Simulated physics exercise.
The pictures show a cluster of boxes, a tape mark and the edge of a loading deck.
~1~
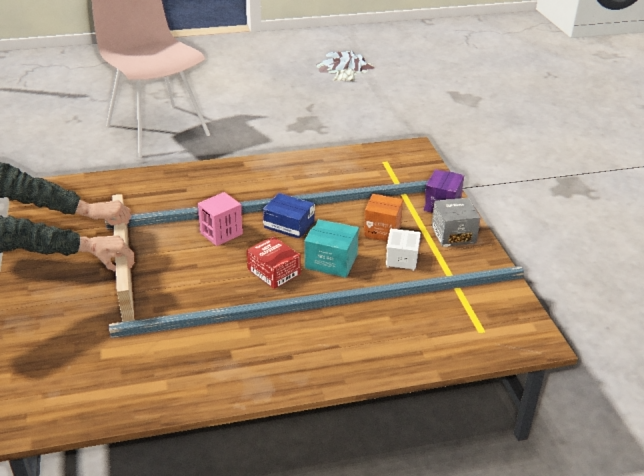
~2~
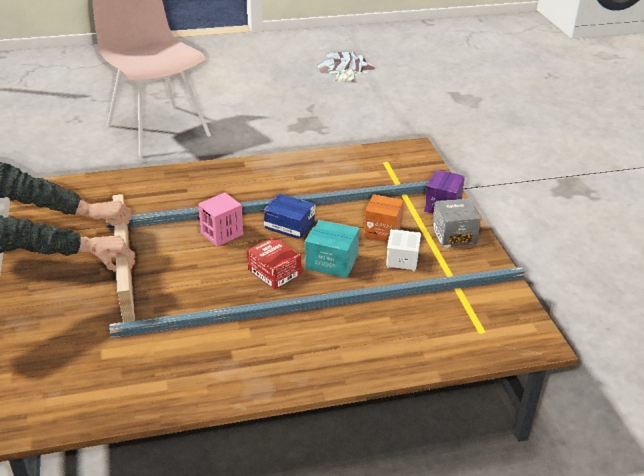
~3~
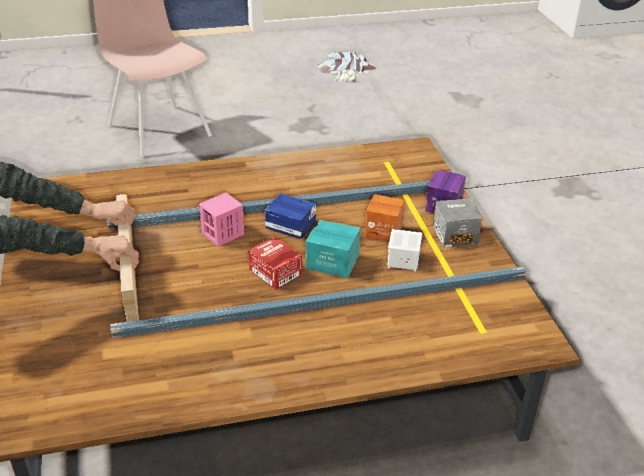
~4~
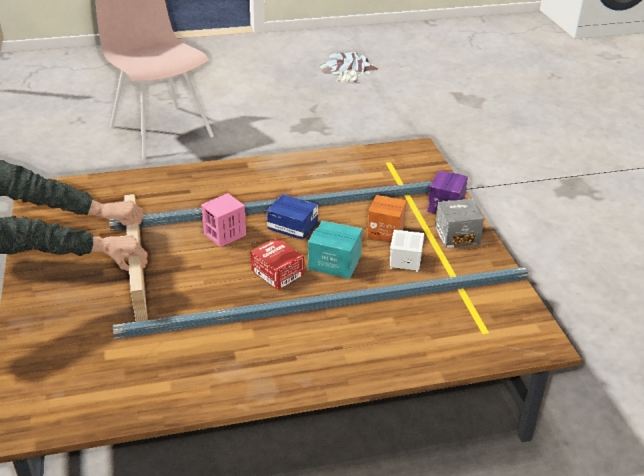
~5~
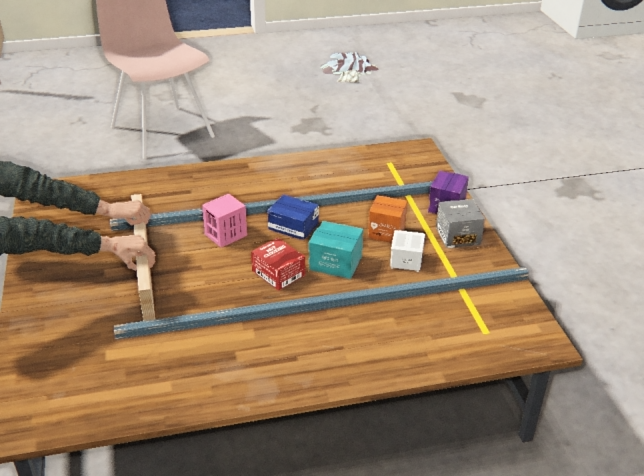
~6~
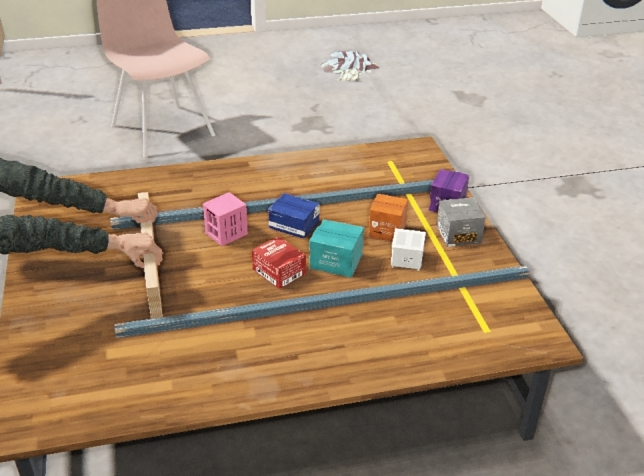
On a wooden table between two blue rails, a pair of hands slowly slid an upright plank a short way right toward eight colourful boxes, which stayed where they were around a yellow tape line.
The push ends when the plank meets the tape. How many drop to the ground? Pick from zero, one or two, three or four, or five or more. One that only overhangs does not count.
The number that fall off is three or four.
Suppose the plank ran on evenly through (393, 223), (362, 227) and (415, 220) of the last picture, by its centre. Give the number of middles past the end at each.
Place by place, 1, 0 and 3.
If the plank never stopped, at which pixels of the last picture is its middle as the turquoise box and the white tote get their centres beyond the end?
About (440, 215), and (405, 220) for the other.
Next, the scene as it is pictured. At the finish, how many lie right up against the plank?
In contact: 2.
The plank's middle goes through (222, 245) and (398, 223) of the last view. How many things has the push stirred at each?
First 1, then 8.
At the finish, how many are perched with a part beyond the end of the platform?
2 of them.
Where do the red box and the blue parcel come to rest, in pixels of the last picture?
Near (461, 245) and (469, 192).
Early on, none off yet; purple box at rest near (449, 193); grey box at rest near (461, 222); white tote at rest near (408, 250).
A while later, none off yet; purple box at rest near (449, 193); grey box moving near (462, 221); white tote travelled about its own width near (441, 246).
Finally, the number that fall off is three or four; lost, orange box, white tote, grey box and purple box.
